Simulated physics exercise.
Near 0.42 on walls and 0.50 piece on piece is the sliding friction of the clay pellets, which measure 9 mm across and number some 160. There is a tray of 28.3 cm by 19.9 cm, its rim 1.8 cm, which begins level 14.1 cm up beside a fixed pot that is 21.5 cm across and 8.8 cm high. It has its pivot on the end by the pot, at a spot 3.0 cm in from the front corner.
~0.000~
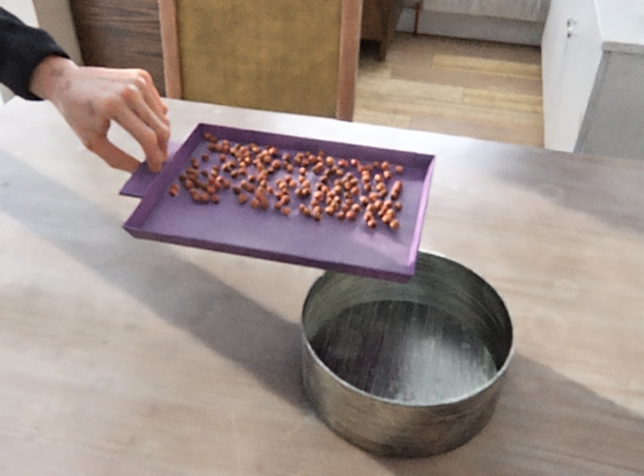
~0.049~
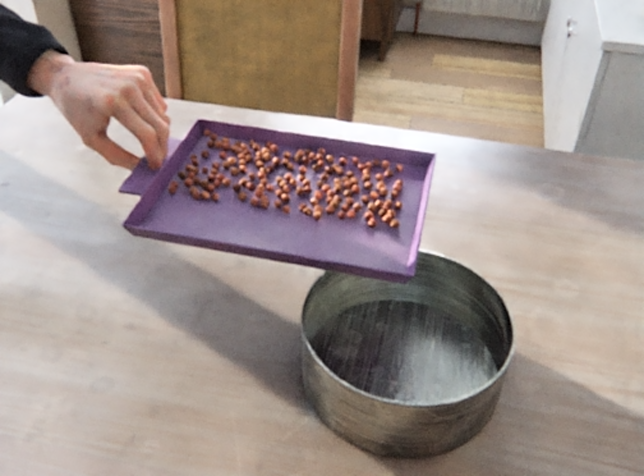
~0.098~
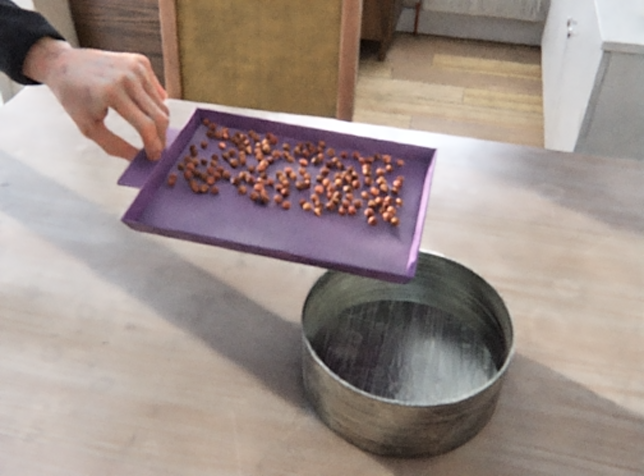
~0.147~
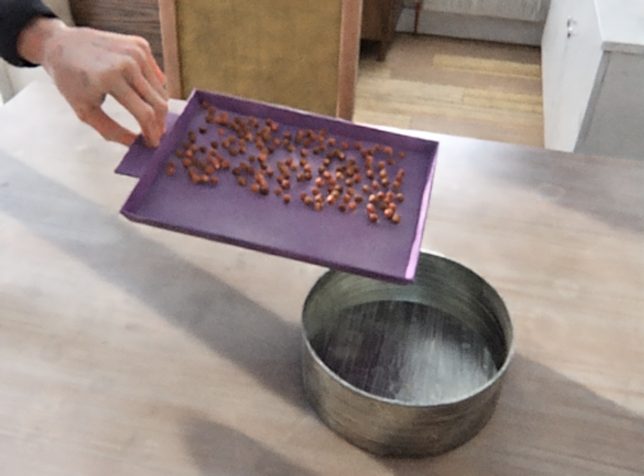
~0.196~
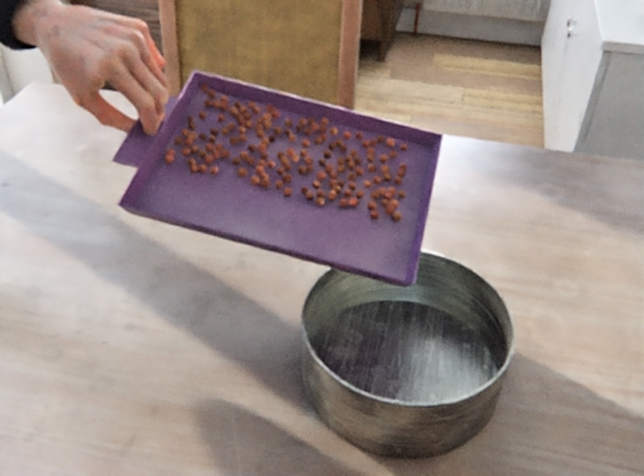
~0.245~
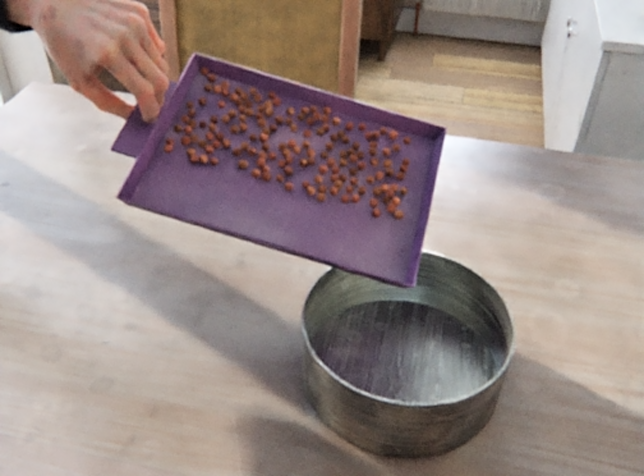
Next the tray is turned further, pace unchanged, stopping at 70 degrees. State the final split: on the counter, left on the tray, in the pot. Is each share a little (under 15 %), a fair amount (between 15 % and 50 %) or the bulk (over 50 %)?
Counter: A little; tray: A fair amount; pot: The bulk.
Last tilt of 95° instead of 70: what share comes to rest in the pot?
The pot would get around 100 per cent.
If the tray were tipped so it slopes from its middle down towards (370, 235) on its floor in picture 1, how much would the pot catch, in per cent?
The share comes to about 60 in a hundred.
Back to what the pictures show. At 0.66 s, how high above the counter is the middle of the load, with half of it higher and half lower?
About 16 cm.
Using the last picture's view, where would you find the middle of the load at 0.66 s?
By then the middle of the load sits around (371, 263).
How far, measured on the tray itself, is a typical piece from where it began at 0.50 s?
Displacement on the tray: About 6 cm.
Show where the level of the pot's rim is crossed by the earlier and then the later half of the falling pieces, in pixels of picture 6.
Near (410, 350) at first, near (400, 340) afterwards.
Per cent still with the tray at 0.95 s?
Some 30 per cent of the load.
After 0.50 s, tilt 45 degrees; the tray holds 100 %, the pot 0 %.
After 0.66 s, tilt 61 degrees; the tray holds 95 %, the pot 0 %.
After 0.95 s, tilt 70 degrees; the tray holds 30 %, the pot 70 %.
In the end, at 1.9 s, counter 0 %, tray 20 %, pot 80 %.
